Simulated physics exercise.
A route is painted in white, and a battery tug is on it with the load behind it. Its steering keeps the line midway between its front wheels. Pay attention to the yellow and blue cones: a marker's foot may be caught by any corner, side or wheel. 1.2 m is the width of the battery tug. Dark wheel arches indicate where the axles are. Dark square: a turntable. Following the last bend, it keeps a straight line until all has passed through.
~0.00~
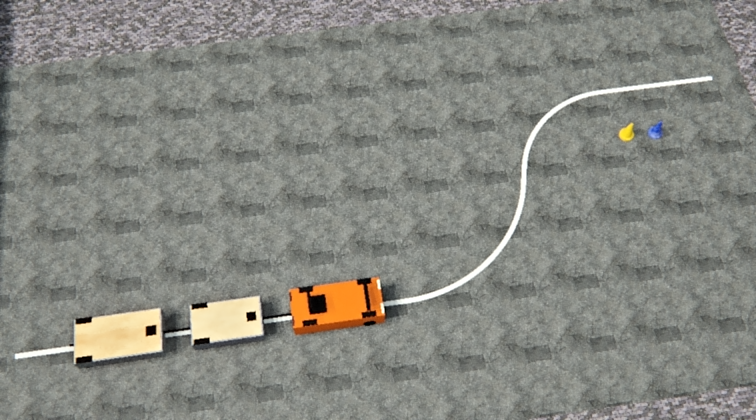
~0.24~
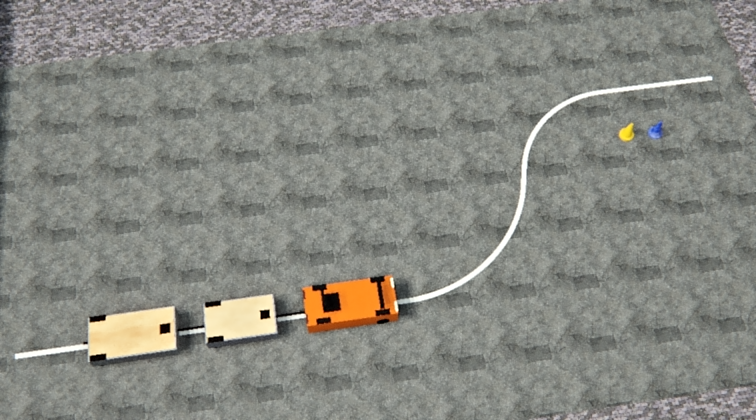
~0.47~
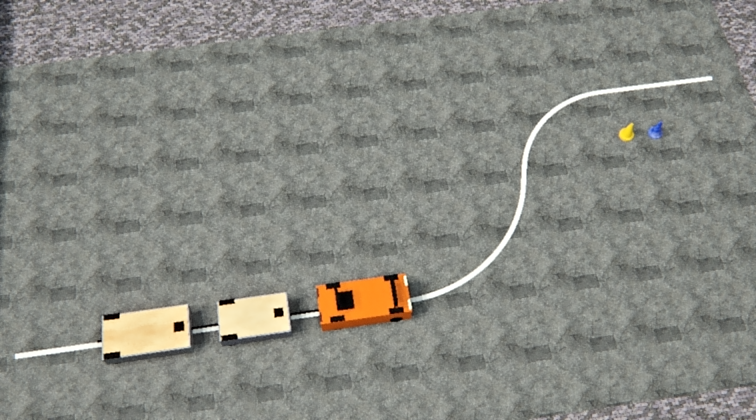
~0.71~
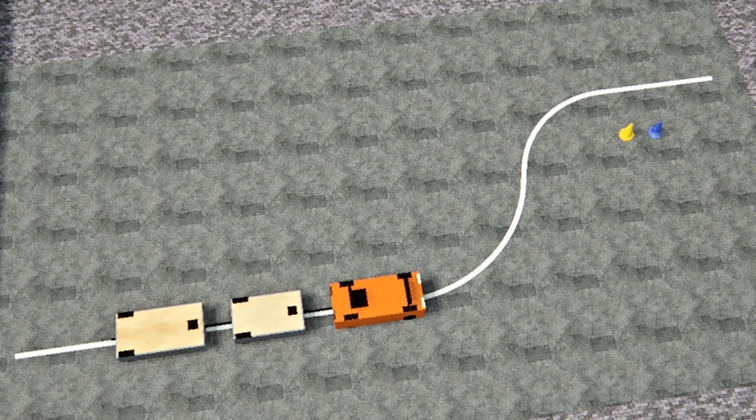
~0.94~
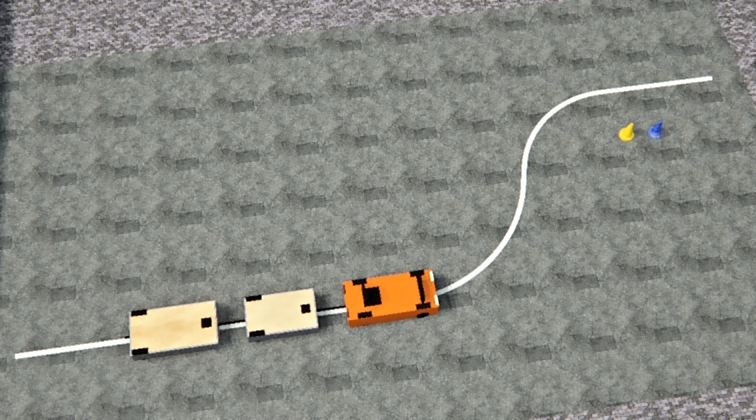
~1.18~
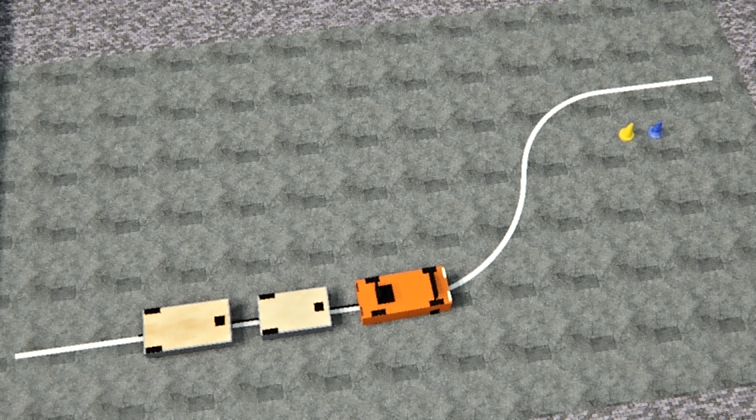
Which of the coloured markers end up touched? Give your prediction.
Yellow untouched, blue untouched.
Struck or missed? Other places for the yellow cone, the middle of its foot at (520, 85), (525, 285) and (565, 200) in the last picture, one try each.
Try 1 untouched, try 2 untouched, try 3 untouched.
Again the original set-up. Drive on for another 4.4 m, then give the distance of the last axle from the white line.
Roughly 0 centimetres from the line.
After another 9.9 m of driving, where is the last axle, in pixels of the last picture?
Roughly pixel (442, 256).
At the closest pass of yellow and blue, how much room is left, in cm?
Yellow: 15; blue: 45.
By 4.5 s, the last axle is at (328, 303) of the last picture, 10 cm off the line.
By 12.2 s, the last axle is at (617, 101) of the last picture, 80 cm off the line; yellow has been passed with 15 cm to spare.
By 12.8 s, the last axle is at (643, 91) of the last picture, 55 cm off the line; blue has been passed with 45 cm to spare.
By 14.4 s, the last axle is at (712, 74) of the last picture, 20 cm off the line; 0 of 2 struck in all.
